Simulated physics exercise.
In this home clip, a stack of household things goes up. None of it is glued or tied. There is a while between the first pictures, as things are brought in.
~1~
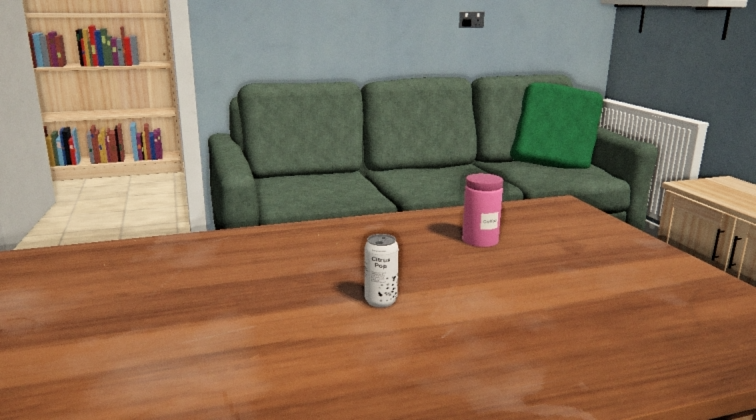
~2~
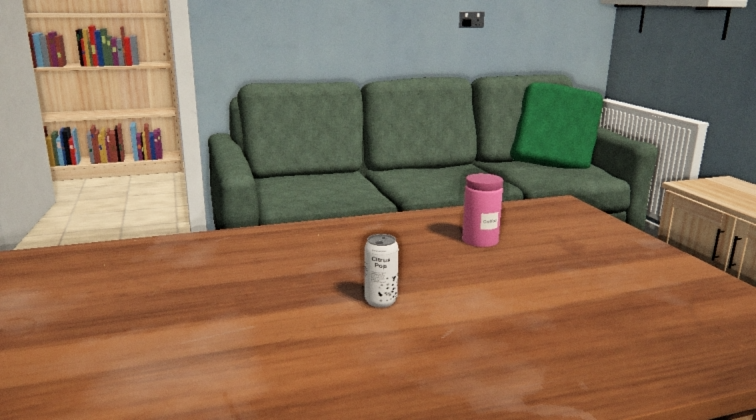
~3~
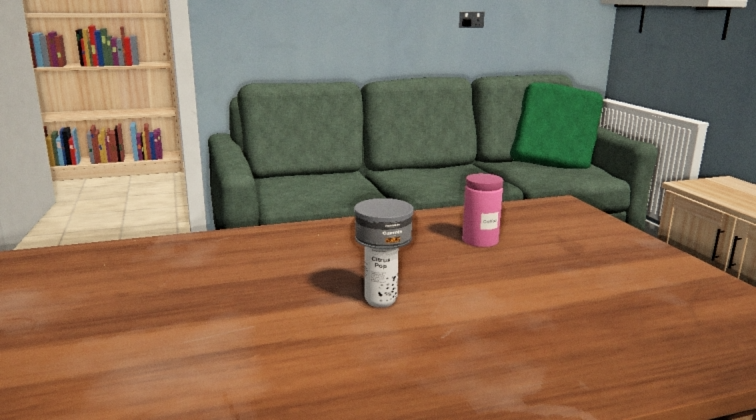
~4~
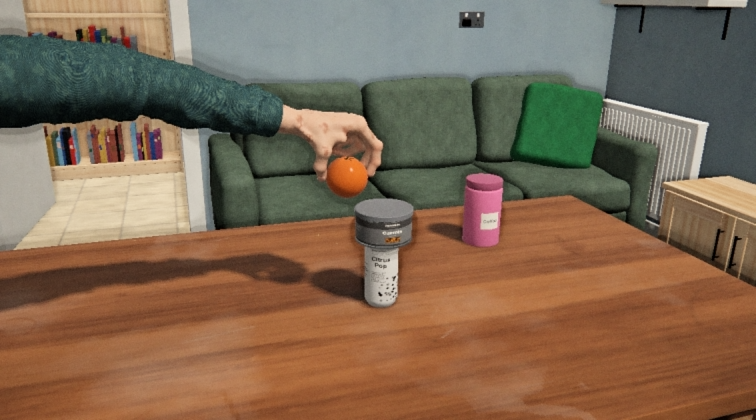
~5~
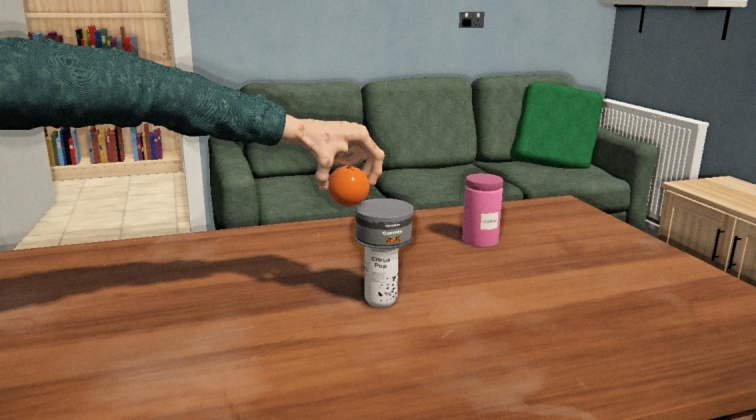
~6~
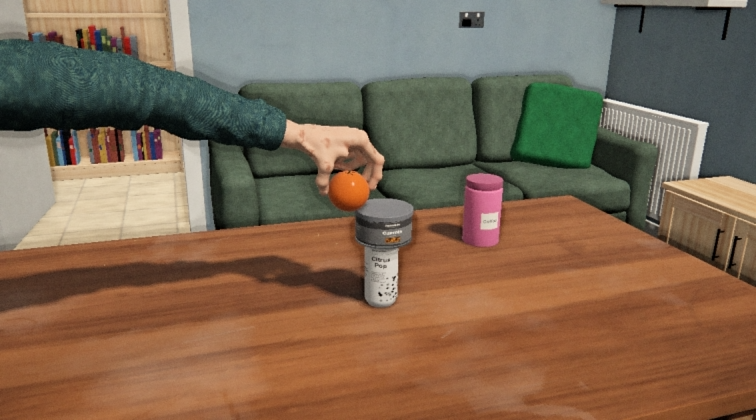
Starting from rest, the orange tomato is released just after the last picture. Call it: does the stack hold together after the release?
No, it falls apart.
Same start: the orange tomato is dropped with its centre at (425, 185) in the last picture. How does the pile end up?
The pile then goes over.
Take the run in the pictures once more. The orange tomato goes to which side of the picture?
It goes leftward.
Then, 0.30 s after the last picture, orange tomato now fallen.
Then, 0.40 s after the last picture, things are still on the move.
At rest, fallen, orange tomato; the other 3 in place. Seen from the same camera at the end, orange tomato near (308, 294). The pile comes apart.
